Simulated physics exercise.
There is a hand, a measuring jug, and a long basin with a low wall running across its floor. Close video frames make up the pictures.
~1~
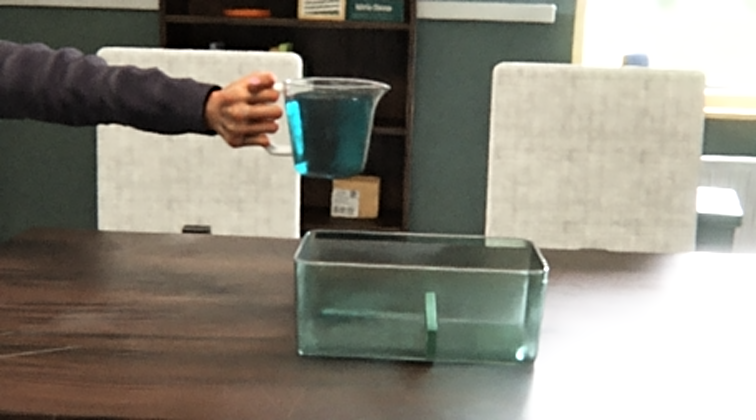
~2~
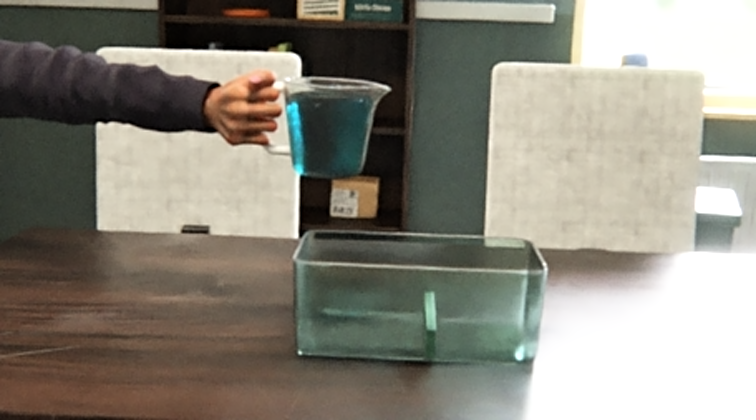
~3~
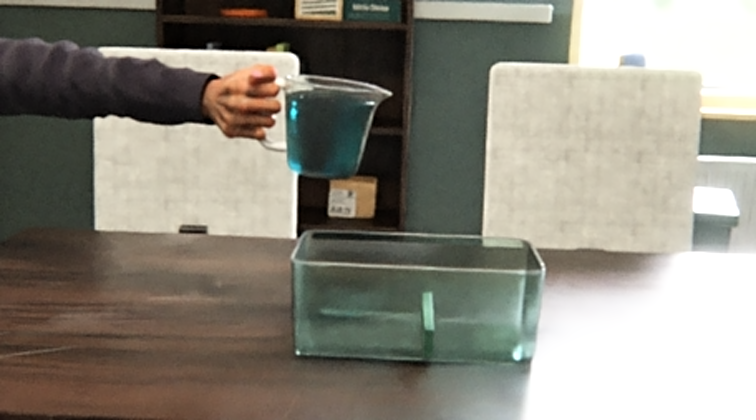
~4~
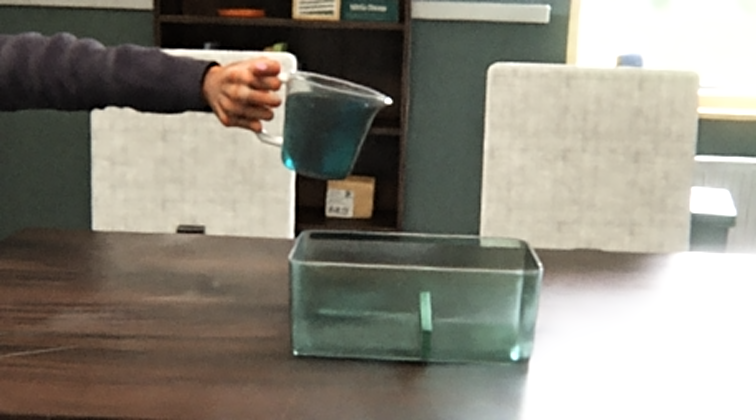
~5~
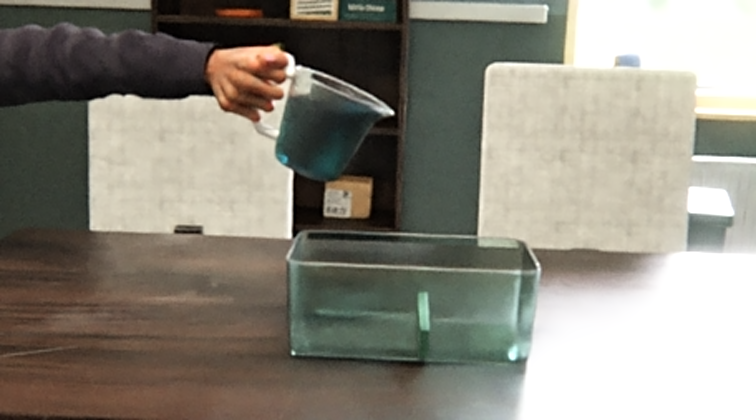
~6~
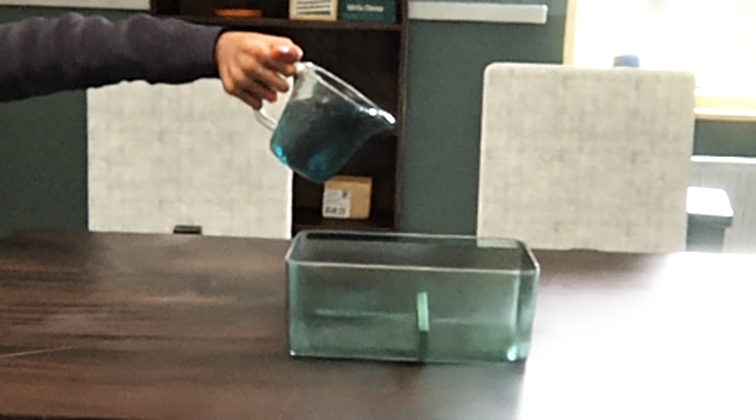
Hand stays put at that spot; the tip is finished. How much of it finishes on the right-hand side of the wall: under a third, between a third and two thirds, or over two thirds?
Lands in the middle band.
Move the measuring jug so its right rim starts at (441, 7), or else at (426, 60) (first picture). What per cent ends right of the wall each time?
It comes to 65 % the first time and 85 % the second.
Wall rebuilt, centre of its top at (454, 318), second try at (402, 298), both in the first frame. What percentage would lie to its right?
Well, it's close to 20 per cent for the first one, then 90 per cent for the other.
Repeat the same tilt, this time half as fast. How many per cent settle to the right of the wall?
Near 65 %.
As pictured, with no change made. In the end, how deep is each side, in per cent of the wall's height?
40 per cent for the left part, 40 for the right.
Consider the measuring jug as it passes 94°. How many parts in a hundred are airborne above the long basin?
I'd put it at roughly 30 percent of it.
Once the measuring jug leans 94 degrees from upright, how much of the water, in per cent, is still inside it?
45 per cent, roughly.
A moment on, the measuring jug is tipped on its side and 45 per cent is still to pour, 2 is left of the wall and 22 right of it.
Next, the measuring jug is tipped right over and 6 per cent is still to pour, 39 is left of the wall and 43 right of it.
Then the measuring jug is tipped right over and 0 per cent is still to pour, 54 is left of the wall and 43 right of it.
Later the measuring jug is tipped right over and 0 per cent is still to pour, 54 is left of the wall and 44 right of it.
At rest 54 per cent lies left of the wall, 44 right of it and 2 outside.
